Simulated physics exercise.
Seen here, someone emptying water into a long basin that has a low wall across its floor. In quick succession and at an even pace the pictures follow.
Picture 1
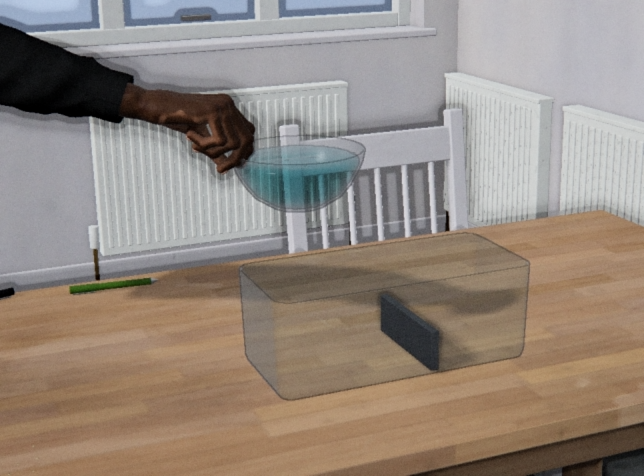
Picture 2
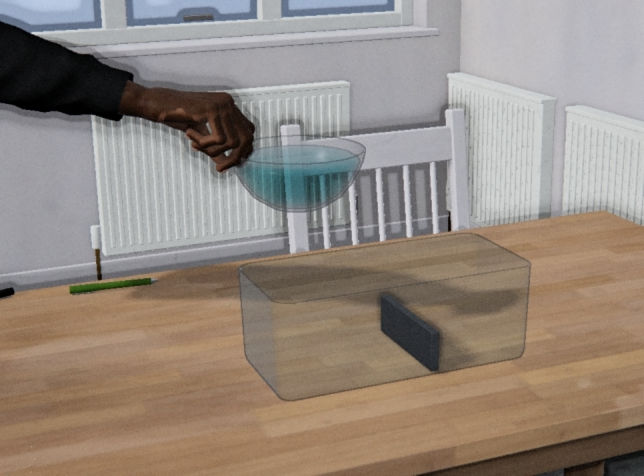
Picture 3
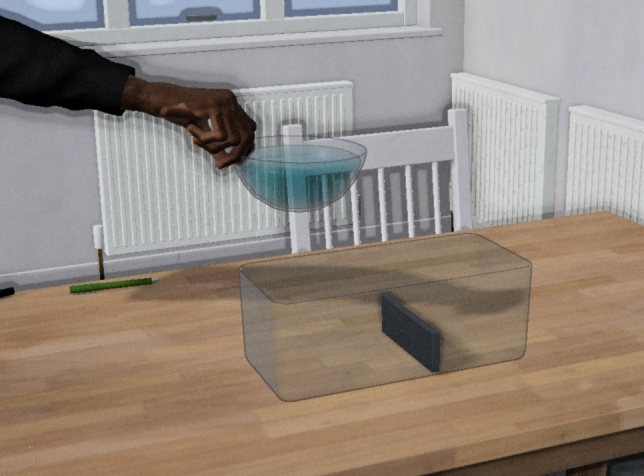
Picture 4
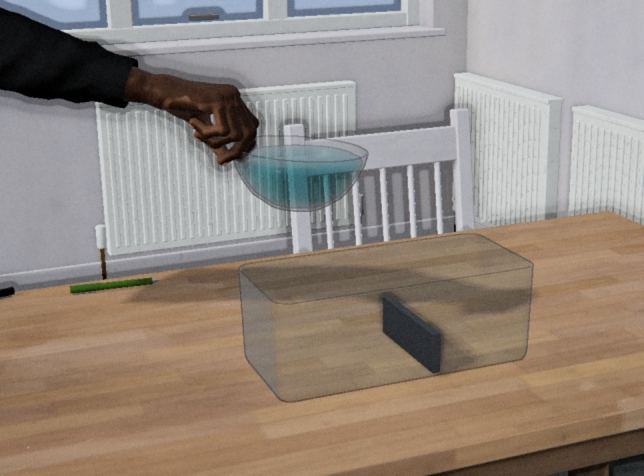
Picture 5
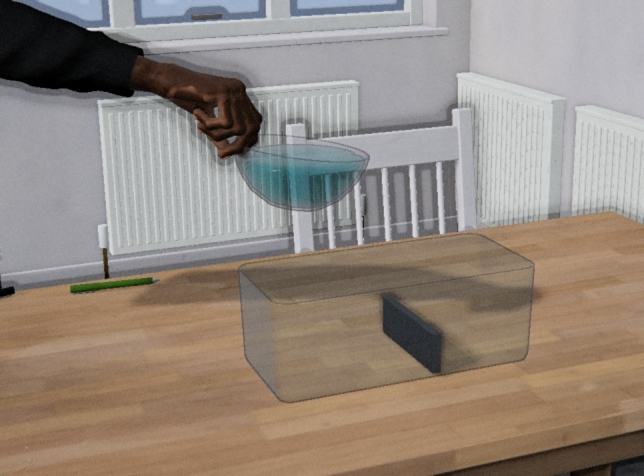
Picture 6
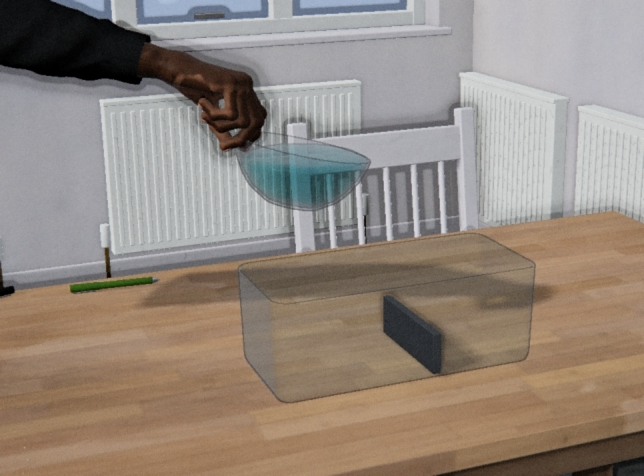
A dark-skinned hand in a black sleeve held a clear bowl of blue-green water above a long, see-through basin with a low dark wall inside, then gradually tilted the bowl slightly down to the right.
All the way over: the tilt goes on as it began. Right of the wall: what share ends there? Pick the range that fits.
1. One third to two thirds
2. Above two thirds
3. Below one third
Option 1: One third to two thirds.
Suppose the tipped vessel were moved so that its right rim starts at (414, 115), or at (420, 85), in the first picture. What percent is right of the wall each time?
Start one gives close to 95 percent, start two close to 85 percent.
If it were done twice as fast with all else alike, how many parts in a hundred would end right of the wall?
Roughly 25 percent.
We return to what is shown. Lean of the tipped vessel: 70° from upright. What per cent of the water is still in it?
Around 25 in a hundred has not poured out yet.
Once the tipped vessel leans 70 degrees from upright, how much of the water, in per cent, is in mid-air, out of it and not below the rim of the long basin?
Share in flight: Approx. 30 %.
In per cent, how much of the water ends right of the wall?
About 45 per cent.
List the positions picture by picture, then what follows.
It leans 0°; its right rim is at (359, 145); the water meets the walls at (235, 164) and (354, 151); the long basin's rim runs from (256, 286) to (502, 249); the wall's top is at (408, 313), in the first frame.
It leans 1°; its right rim is at (359, 145); the water meets the walls at (234, 163) and (354, 151), in the second frame.
It leans 2°; its right rim is at (360, 147); the water meets the walls at (235, 162) and (355, 152), in the third frame.
It leans 5°; its right rim is at (362, 149); the water meets the walls at (238, 160) and (356, 153), in the fourth frame.
It leans 9°; its right rim is at (363, 153); the water meets the walls at (239, 160) and (359, 153), in the fifth frame.
It leans 14°; its right rim is at (364, 158); the water meets the walls at (241, 159) and (361, 152), in the sixth frame.
A moment on, the tilt is 70° and 27 per cent is still to pour, 13 is left of the wall and 28 right of it.
Next, the tilt is 106° and 0 per cent is still to pour, 52 is left of the wall and 47 right of it.
Then the tilt is 114° and 0 per cent is still to pour, 52 is left of the wall and 47 right of it.
Later the tilt is 114° and 0 per cent is still to pour, 52 is left of the wall and 47 right of it.
At rest 52 per cent lies left of the wall, 47 right of it and 1 outside.
